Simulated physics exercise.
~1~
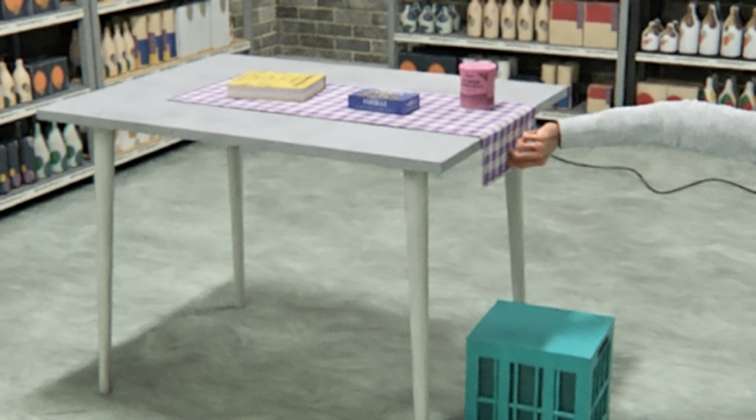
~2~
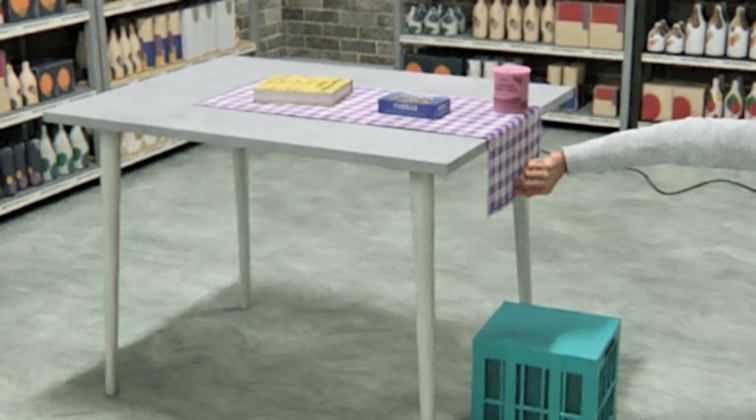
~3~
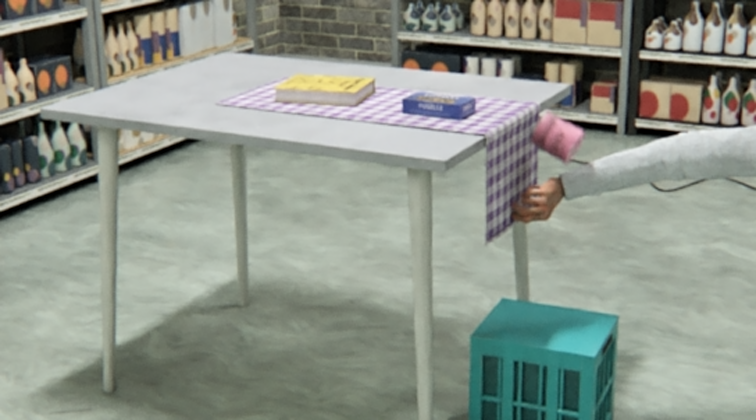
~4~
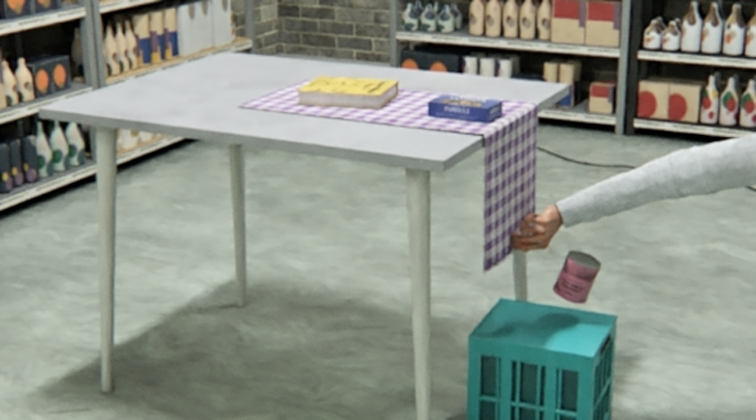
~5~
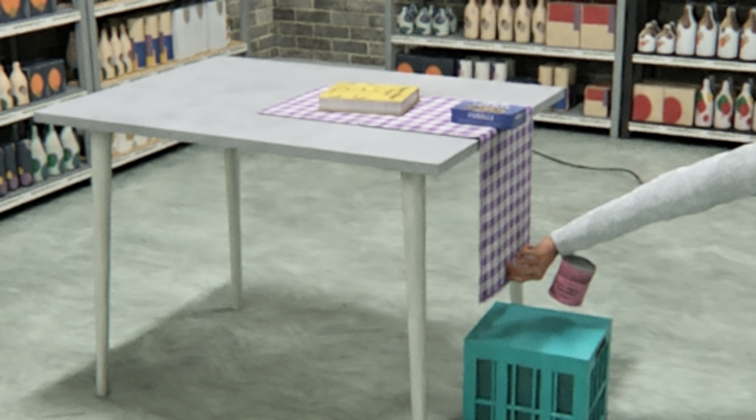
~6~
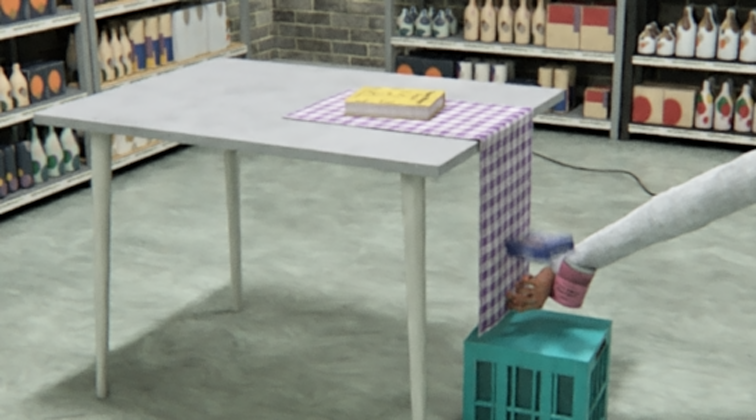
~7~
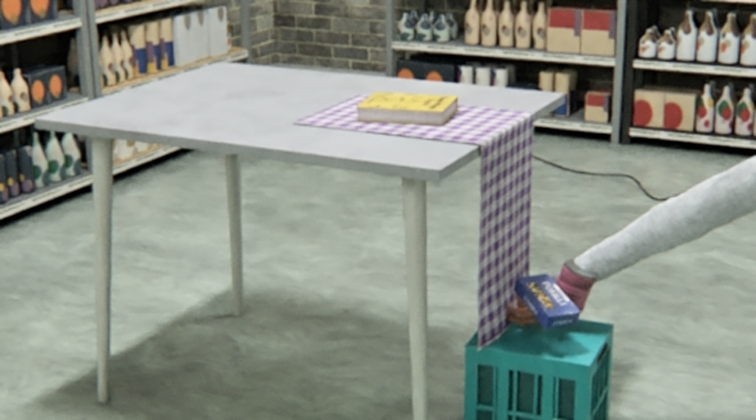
In a shop aisle lined with shelves, a hand pulled a purple checked runner down over the end of a table, tipping off a pink tin and then a blue packet, while the yellow book slid along but stayed on top.
